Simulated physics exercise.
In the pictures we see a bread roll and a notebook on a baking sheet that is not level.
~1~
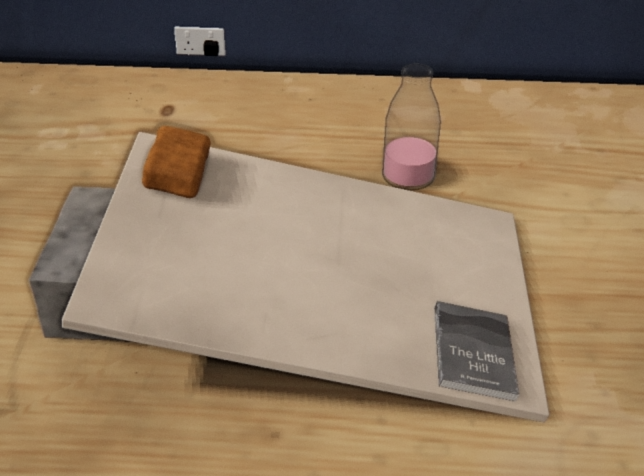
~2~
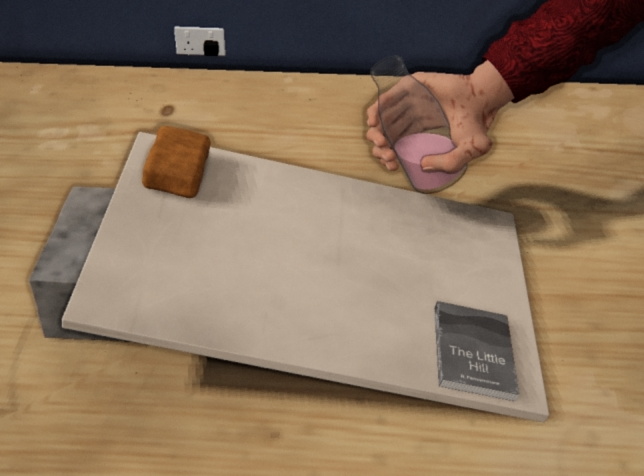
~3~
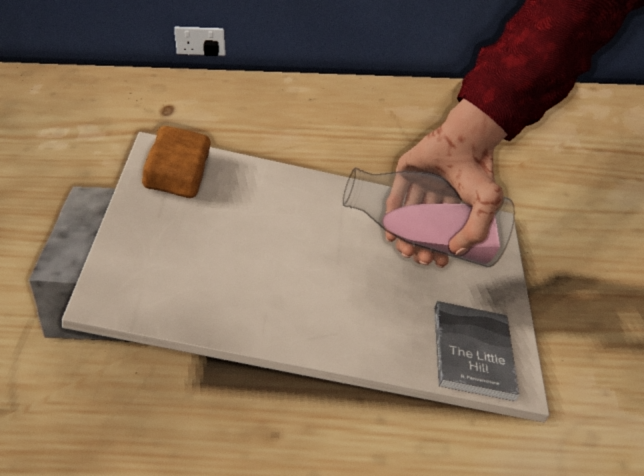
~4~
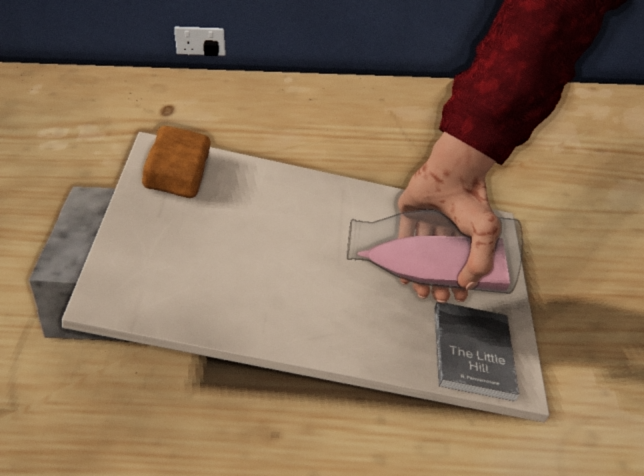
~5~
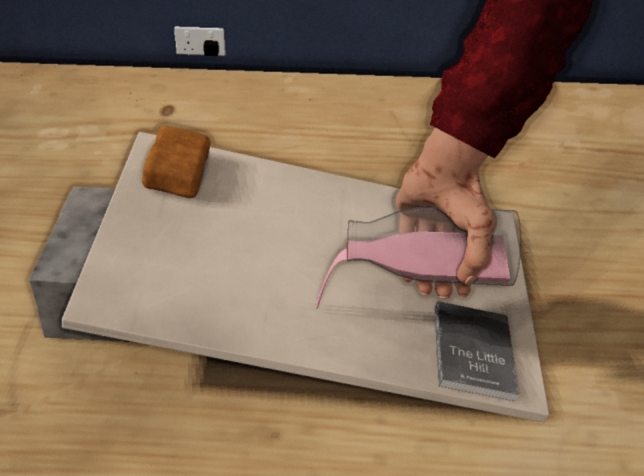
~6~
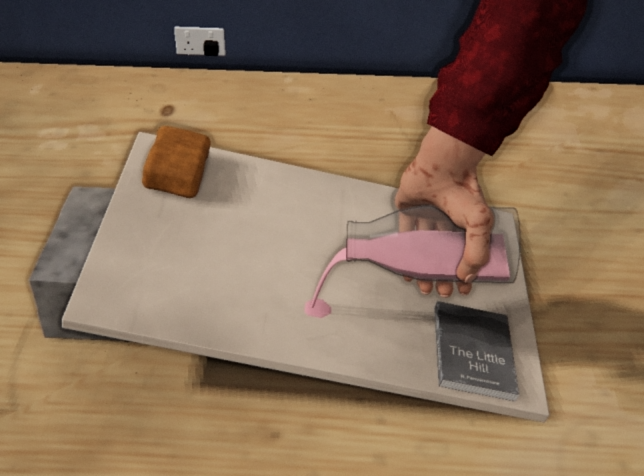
On a wooden table, a hand in a red sleeve lifted a bottle of pink milk, tilted it sideways over a sloping board holding a bread roll and a notebook, and poured some onto it.
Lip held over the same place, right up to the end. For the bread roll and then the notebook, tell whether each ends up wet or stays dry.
On the left the bread roll: Stays dry; on the right the notebook: Ends up wet.
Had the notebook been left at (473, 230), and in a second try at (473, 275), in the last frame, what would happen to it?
Case 1 - it is not touched; case 2 - it is touched.
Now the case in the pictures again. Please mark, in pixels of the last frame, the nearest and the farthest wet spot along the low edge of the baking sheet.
From (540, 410) to (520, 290).
Soon after, it runs down to the right; the bread roll is dry; the notebook is wet.
Later, it runs down to the right and off the end; the bread roll is dry; the notebook is wet.
In the end, it runs down to the right and off the end; the bread roll is dry; the notebook is wet.
